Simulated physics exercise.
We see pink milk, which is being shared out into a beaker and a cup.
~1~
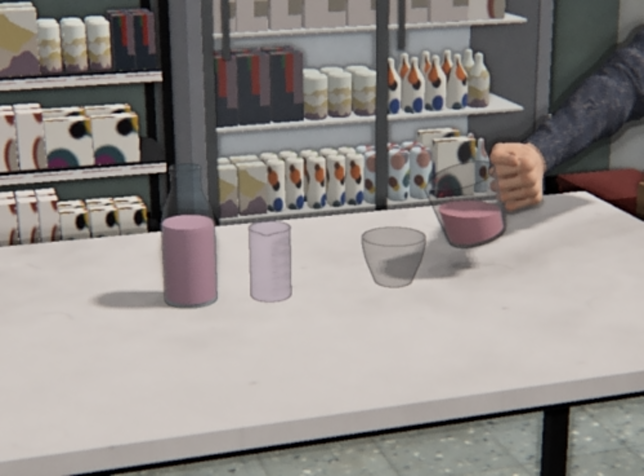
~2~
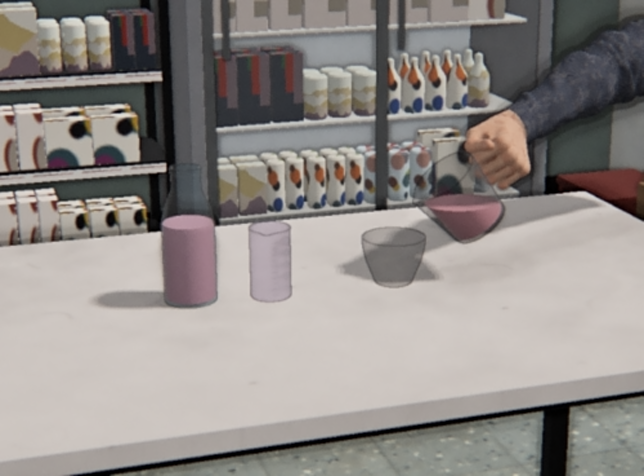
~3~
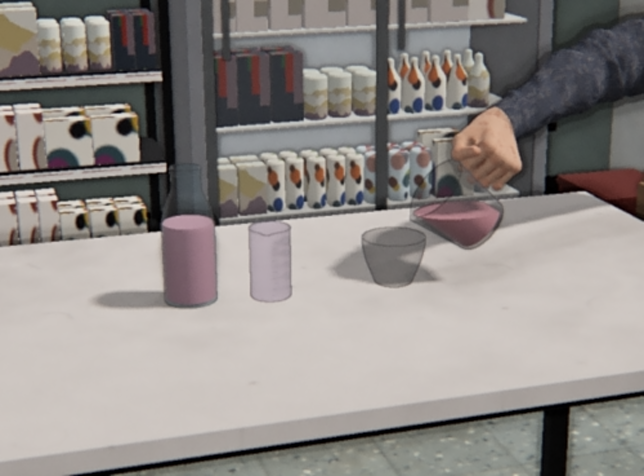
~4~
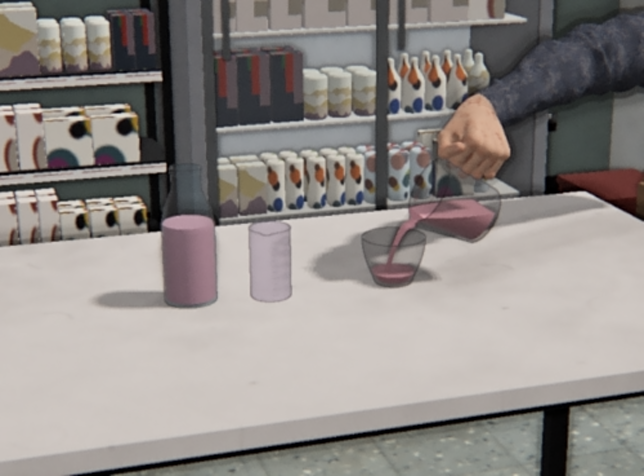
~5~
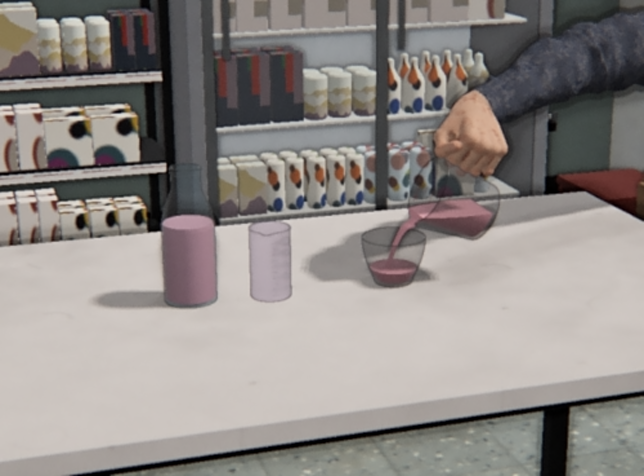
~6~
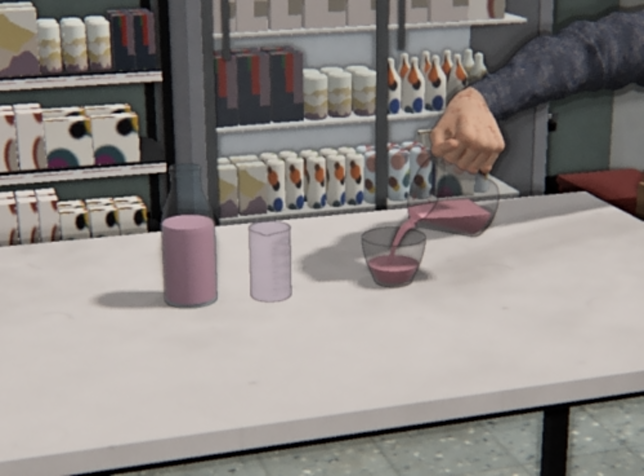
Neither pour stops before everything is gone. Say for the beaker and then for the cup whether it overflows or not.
Beaker: Overflows; cup: No overflow.
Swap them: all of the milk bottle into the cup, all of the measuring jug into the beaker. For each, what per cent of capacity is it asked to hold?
The first one is at 140 per cent, the second at 80 per cent.
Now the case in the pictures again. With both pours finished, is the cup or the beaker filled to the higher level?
The one on the left.
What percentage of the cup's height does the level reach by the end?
About 75%.
Next, the cup is about half full.
After that, the cup is about three quarters full.
Finally, the beaker is full to the brim with a puddle round it; the cup is about three quarters full.
